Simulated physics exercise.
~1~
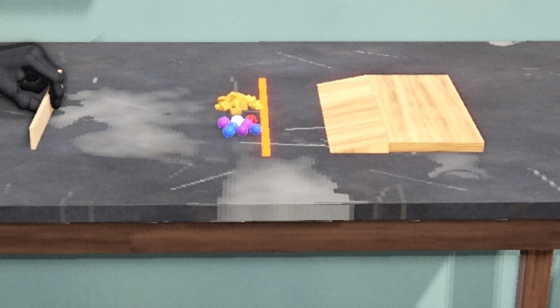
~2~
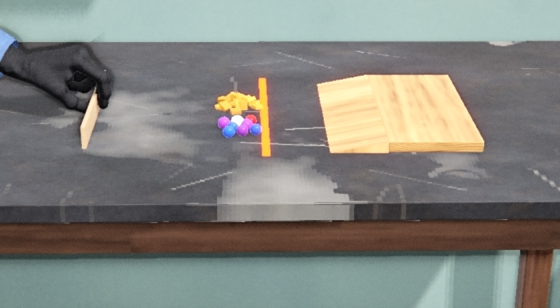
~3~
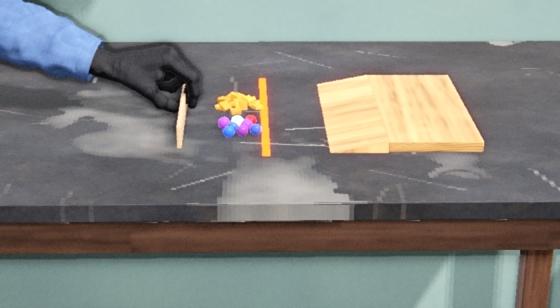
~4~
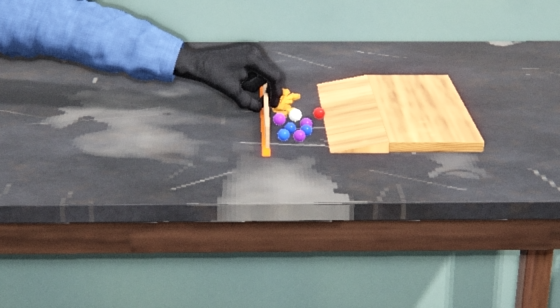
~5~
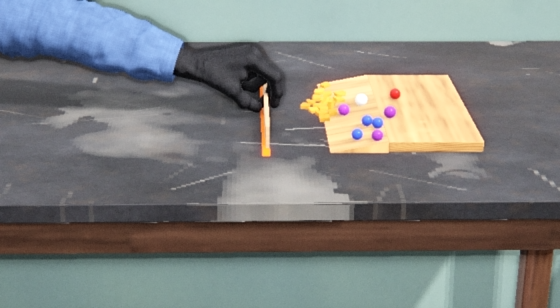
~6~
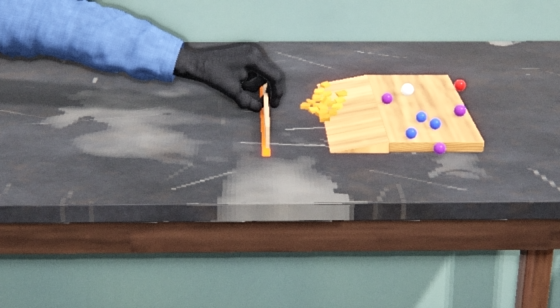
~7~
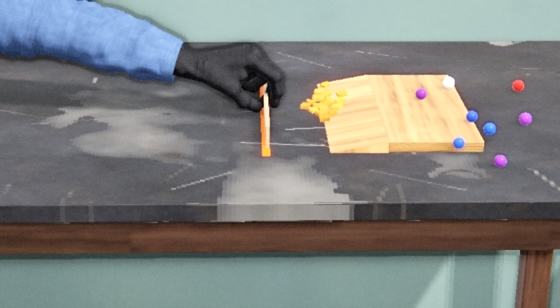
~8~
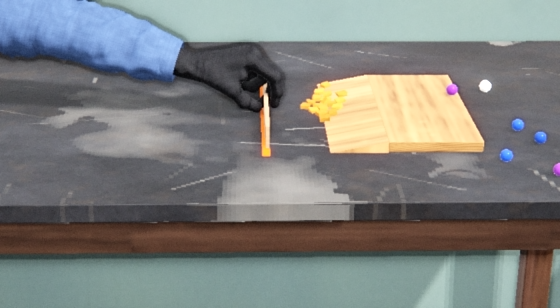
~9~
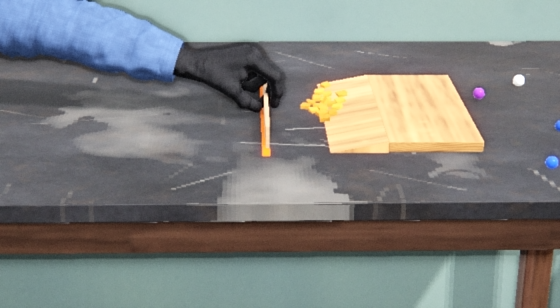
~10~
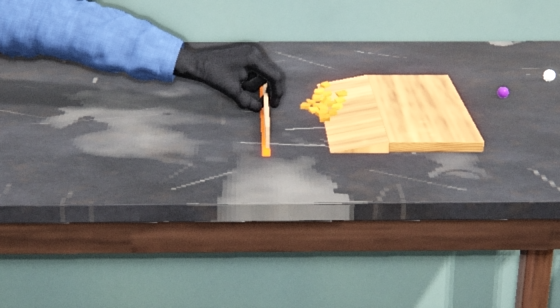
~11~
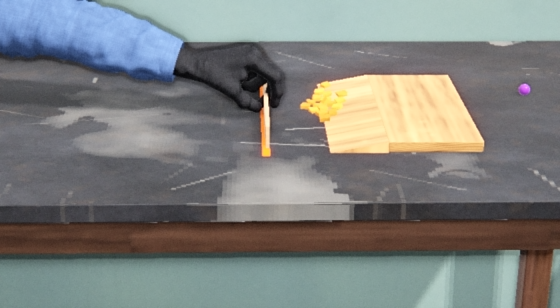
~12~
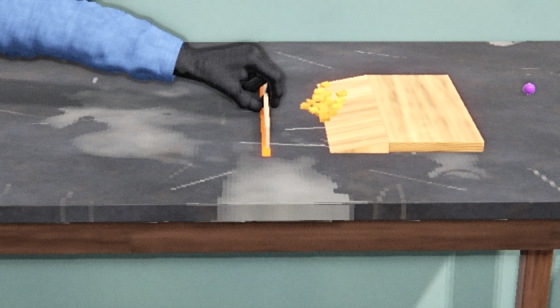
On a dark tabletop, a gloved hand slid an upright card right to an orange strip, pushing colored balls and yellow bits along; the balls rolled over a wooden ramp and mostly out of view, while the yellow pieces stopped at its lower edge.
